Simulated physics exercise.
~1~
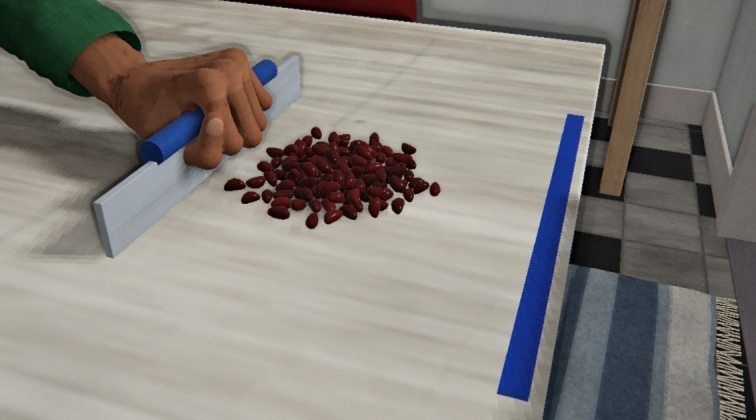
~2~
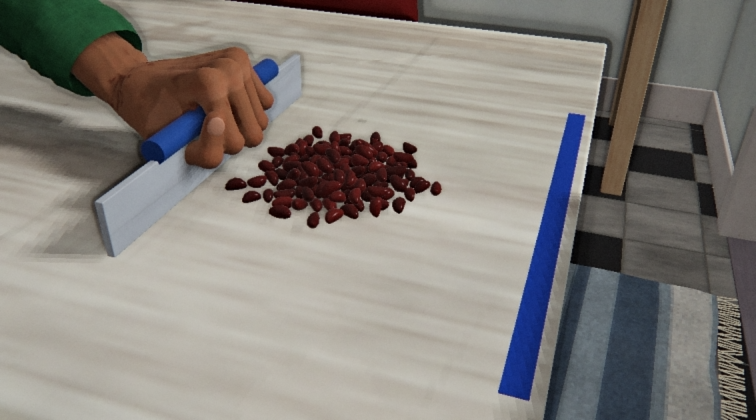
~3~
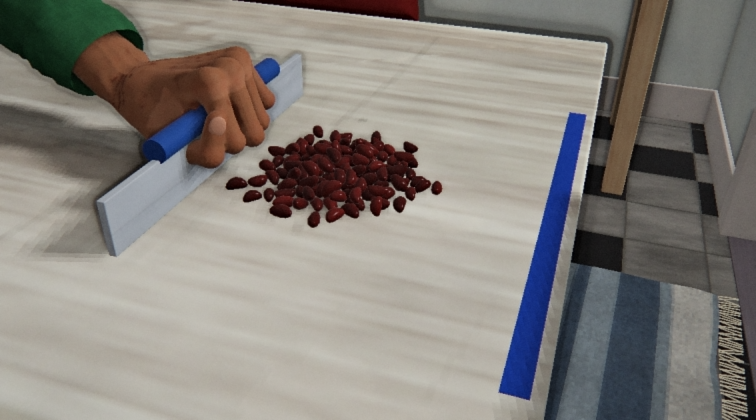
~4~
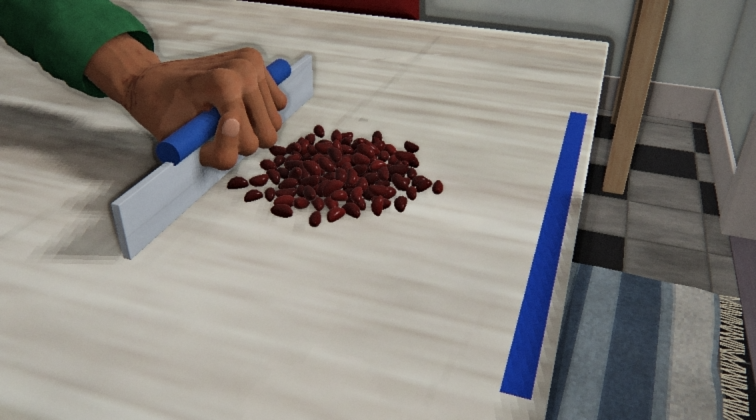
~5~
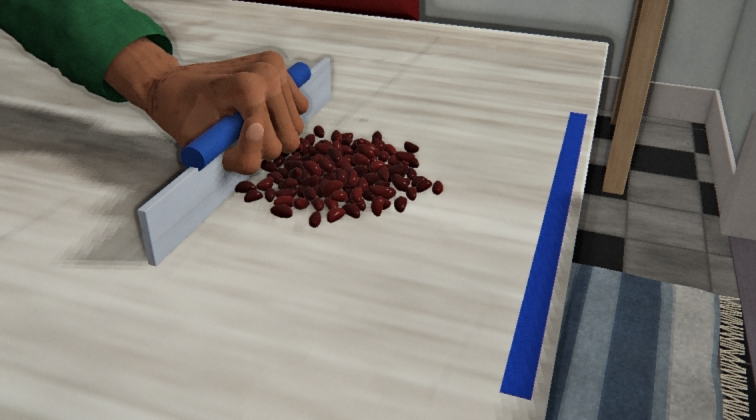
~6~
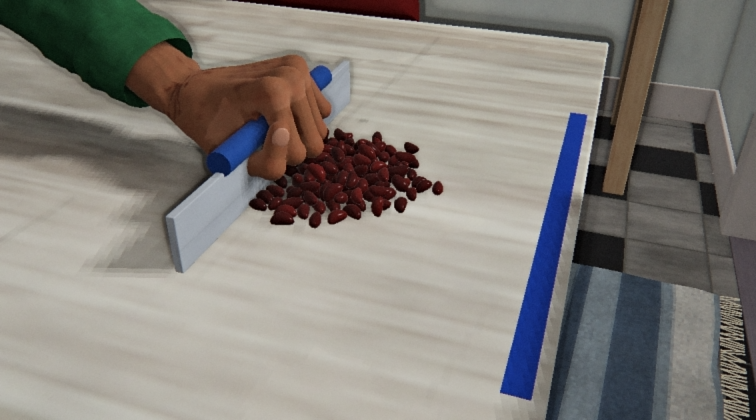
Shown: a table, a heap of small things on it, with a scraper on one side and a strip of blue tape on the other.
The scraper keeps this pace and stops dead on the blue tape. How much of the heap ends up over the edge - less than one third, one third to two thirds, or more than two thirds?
The part left behind sits below a third.
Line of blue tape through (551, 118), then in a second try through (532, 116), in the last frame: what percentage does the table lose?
You'd get 70 % the first time and 40 % the second.
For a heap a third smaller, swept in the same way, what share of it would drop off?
Near 100 per cent of the pieces.
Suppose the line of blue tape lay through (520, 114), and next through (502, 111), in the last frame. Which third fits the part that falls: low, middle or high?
Try 1 - under a third; try 2 - less than a third.
Just after the last frame, scraper still moving, near (424, 145); heap all on the table, its front near (535, 211).
A moment on, scraper stopped at the blue tape; heap the larger part over the edge.
Further on, scraper stopped at the blue tape; heap every one over the edge.
When it is over, scraper stopped at the blue tape; heap every one over the edge.
